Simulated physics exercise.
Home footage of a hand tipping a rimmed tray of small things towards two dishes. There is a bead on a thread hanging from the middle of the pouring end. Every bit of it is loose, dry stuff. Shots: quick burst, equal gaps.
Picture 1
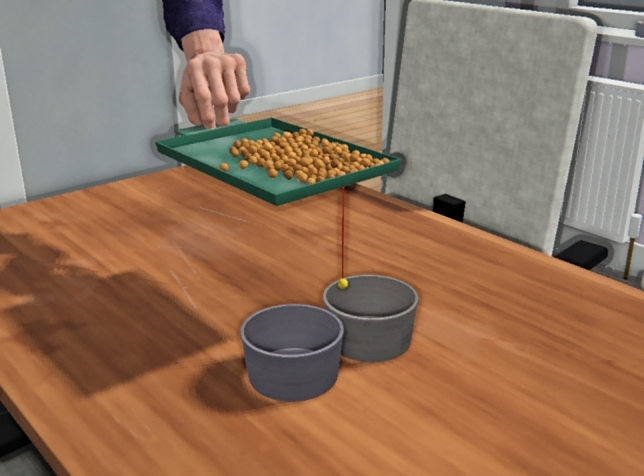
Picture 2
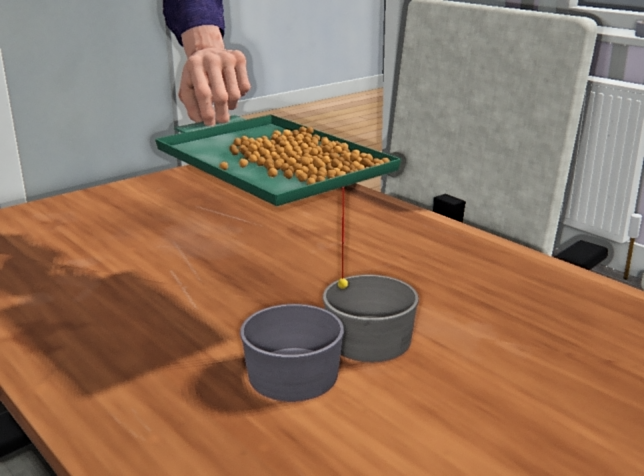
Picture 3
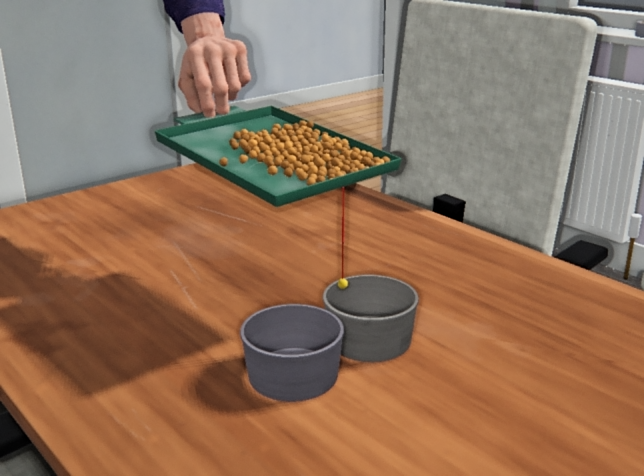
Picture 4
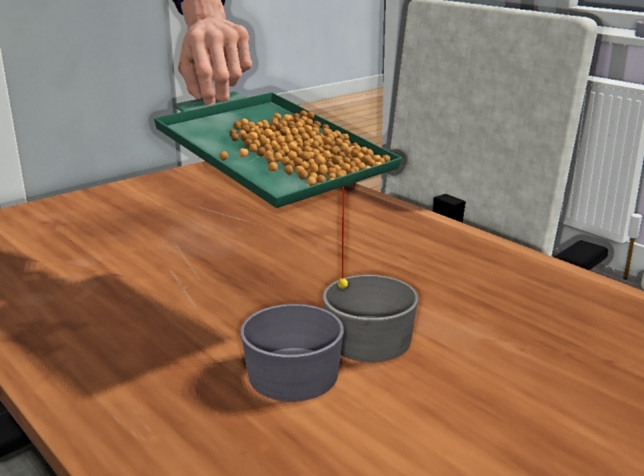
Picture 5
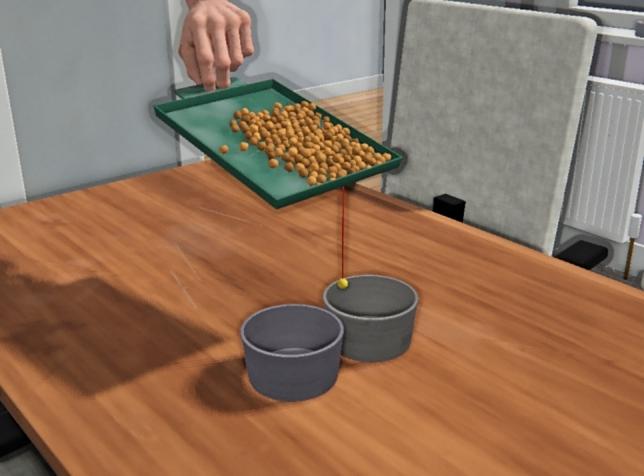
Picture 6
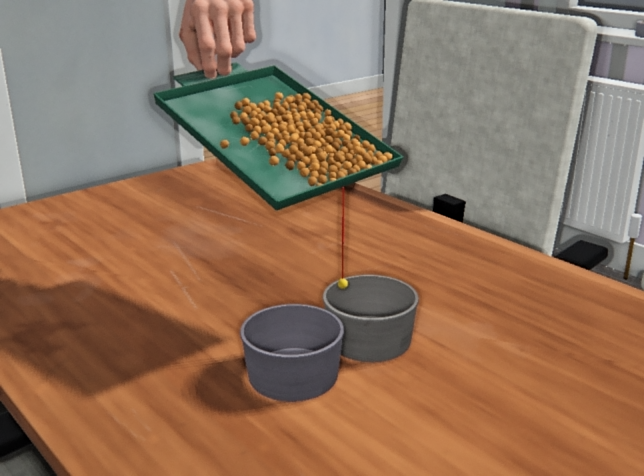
A green rimmed tray of roasted chickpeas, gripped at its far end by a hand, starts out nearly level above two grey dishes on a wooden table. The hand raises that end steadily, steepening the tray and dipping its near left corner slightly, while the chickpeas stay piled and the hanging bead stays still.
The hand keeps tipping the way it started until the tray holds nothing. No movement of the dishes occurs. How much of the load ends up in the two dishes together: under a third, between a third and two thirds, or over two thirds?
Together the dishes get between a third and two thirds of it.
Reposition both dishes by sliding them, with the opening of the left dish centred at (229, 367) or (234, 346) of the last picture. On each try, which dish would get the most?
First try: The right-hand one. Second try: The right-hand one.
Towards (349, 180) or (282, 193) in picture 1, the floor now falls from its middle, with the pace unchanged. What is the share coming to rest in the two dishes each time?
Shares: 30 %, then 70 %.
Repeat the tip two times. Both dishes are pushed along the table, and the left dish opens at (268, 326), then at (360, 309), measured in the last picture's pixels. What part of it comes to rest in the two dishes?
About 30 per cent, then about 40 per cent.
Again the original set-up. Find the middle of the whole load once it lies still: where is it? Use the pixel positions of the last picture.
Last view, centre at rest - approx. (339, 366).
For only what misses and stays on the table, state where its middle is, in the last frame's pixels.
Their middle ends up at roughly (418, 394).
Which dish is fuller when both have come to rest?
Fuller: The dish on the left.
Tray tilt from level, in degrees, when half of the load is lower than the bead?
Roughly 115 degrees from level.
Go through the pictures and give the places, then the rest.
Corners of the pouring end at (276, 193) and (398, 159), level; middle of the load at (301, 158), roasted chickpeas; left dish at (324, 369); right dish at (403, 331); bead on its thread at (343, 284), in the first picture.
Corners of the pouring end at (276, 194) and (398, 159), level; middle of the load at (301, 156), in the second picture.
Corners of the pouring end at (277, 195) and (399, 158), tipped barely, lowest at the left corner; middle of the load at (301, 153), in the third picture.
Corners of the pouring end at (277, 196) and (399, 158), tipped a little, lowest at the left corner; middle of the load at (302, 147), in the fourth picture.
Corners of the pouring end at (277, 198) and (400, 157), tipped a little, lowest at the left corner; middle of the load at (302, 142), in the fifth picture.
Corners of the pouring end at (278, 200) and (401, 156), tipped clearly, lowest at the left corner; middle of the load at (303, 137); left dish at (324, 369); right dish at (403, 331), in the sixth picture.
Soon, tray tipped steeply; most on the tray; a stray few in the left dish; a stray few in the right dish; a stray few outside both; a small part in the air.
A while on, tray tipped past a quarter turn; most on the tray; a stray few in the left dish; a stray few in the right dish; a small part outside both.
Towards the end, tray tipped past a quarter turn; about a third in the left dish; about a quarter in the right dish; about half outside both.
Finally, tray tipped past a quarter turn; about a third in the left dish; about a quarter in the right dish; about half outside both.
